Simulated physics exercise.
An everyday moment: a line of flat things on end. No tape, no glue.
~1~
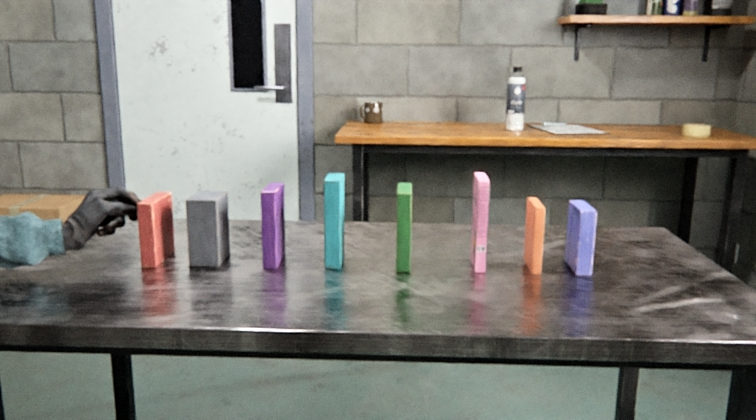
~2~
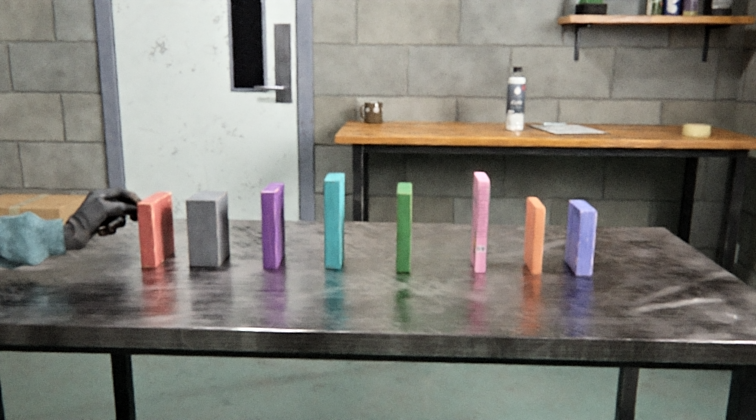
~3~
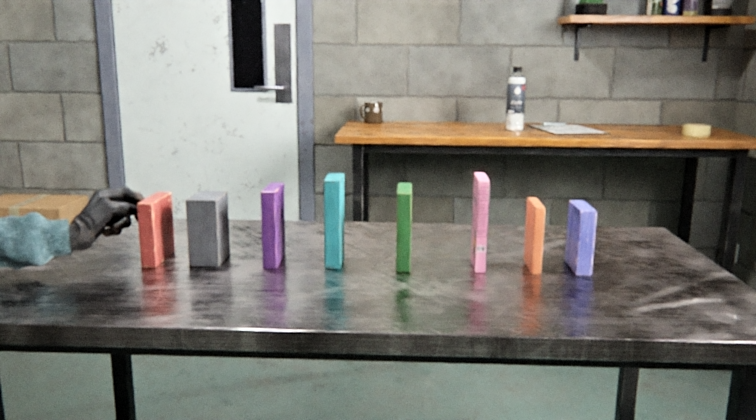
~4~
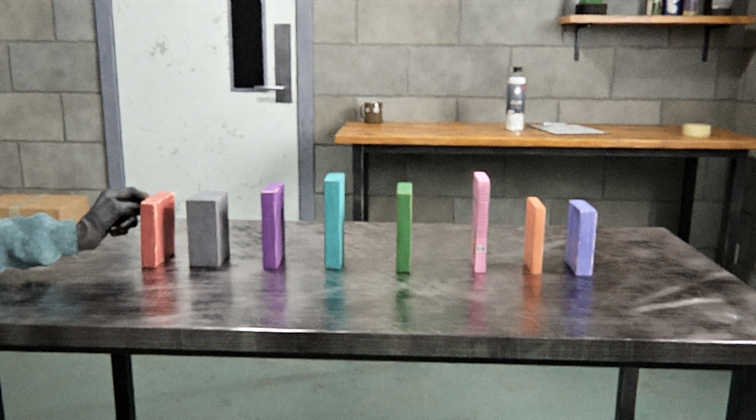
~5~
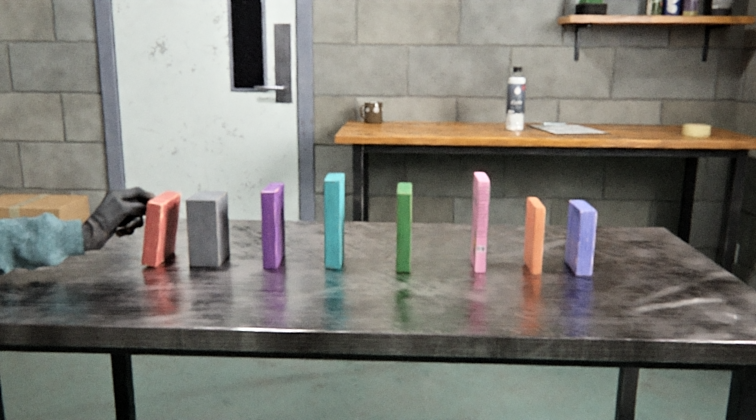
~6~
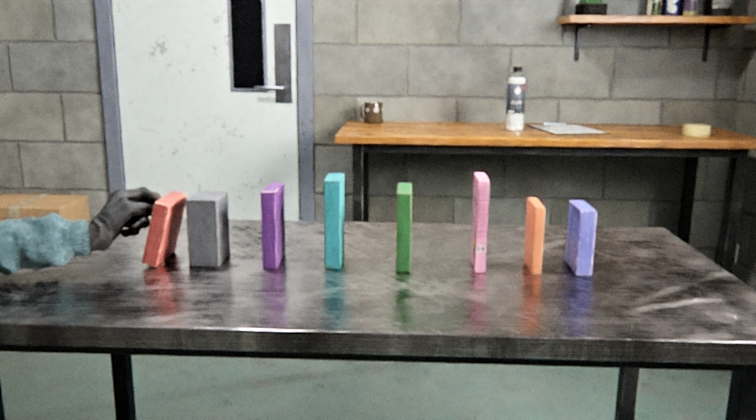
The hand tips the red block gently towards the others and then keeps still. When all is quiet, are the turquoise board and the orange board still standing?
The turquoise board keeps standing; the orange board keeps standing.
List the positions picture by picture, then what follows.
The first frame shows turquoise board (334, 220); orange board (534, 235).
The second frame shows grey block (209, 228); purple board (274, 225).
The third frame shows pink packet (480, 222); green block (404, 226).
The fourth frame shows red block 3° over; grey block (209, 228); purple board (274, 225).
The fifth frame shows red block 9° over; pink packet (480, 222); green block (404, 226).
The sixth frame shows red block 15° over; turquoise board (334, 220); orange board (534, 235).
Then, 0.20 s after the last picture, red block 28° over.
Then, 0.50 s after the last picture, red block 27° over.
At rest, all 6 in place. Seen from the same camera at the end, turquoise board near (334, 220), orange board near (534, 235).
